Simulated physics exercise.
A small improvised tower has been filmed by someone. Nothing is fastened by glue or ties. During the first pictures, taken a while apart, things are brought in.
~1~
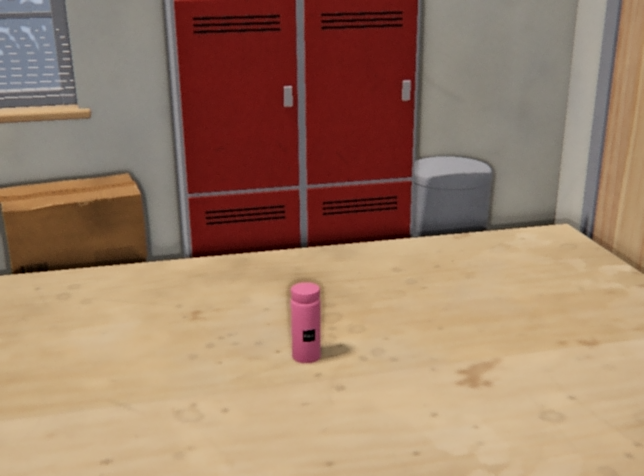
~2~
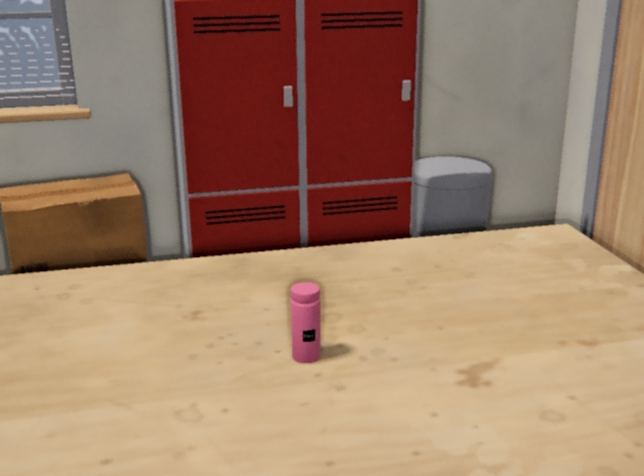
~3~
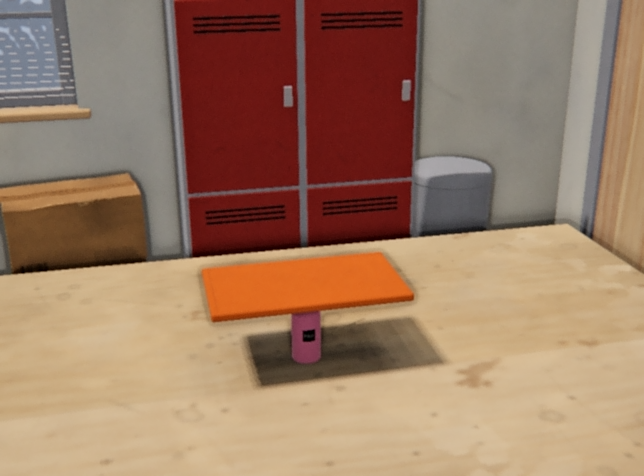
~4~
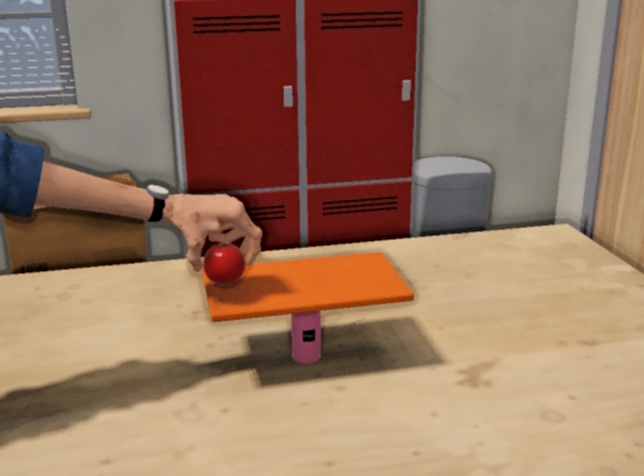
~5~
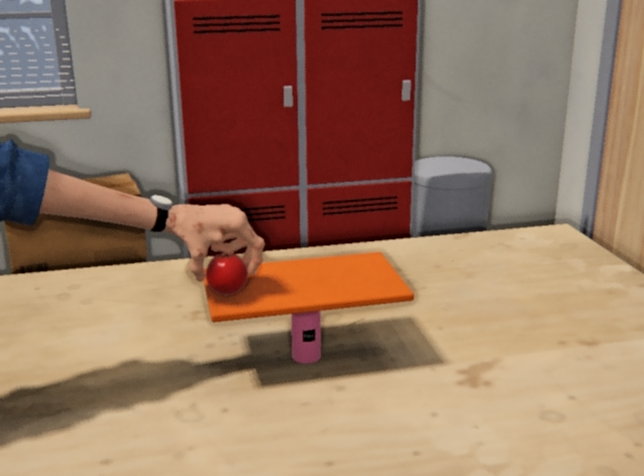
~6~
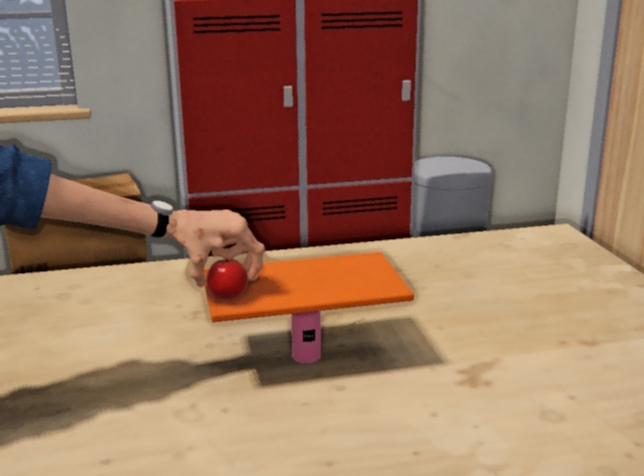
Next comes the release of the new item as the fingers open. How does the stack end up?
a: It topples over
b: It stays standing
(a) It topples over.
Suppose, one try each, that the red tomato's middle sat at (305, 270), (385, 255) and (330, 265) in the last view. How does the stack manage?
The first time it stays standing, the second time it collapses, and the third time it stays standing.
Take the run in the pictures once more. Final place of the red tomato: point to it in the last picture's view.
End position in the final view: Approximately (209, 366).
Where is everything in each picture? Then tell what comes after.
In the first picture, the last thing is not in view yet; pink shaker (306, 323).
In the second picture, the last thing is not in view yet; pink shaker (306, 323).
In the third picture, the last thing is not in view yet; pink shaker (306, 323).
In the fourth picture, on its way; red tomato (224, 264); pink shaker (306, 323).
In the fifth picture, on its way; red tomato (227, 274); pink shaker (306, 323).
In the sixth picture, in place under the hand; red tomato (227, 279); pink shaker (306, 323).
Then, 0.40 s later than the last frame, red tomato now fallen; orange lid tilted by 54°.
Then, 0.70 s later than the last frame, orange lid tilted by 40°; pink shaker tilted by 33°.
Then, 0.90 s later than the last frame, pink shaker and orange lid now fallen.
When it is over, fallen, pink shaker, red tomato and orange lid. End places, in pixels of the last picture, red tomato near (209, 366). The stack comes apart.
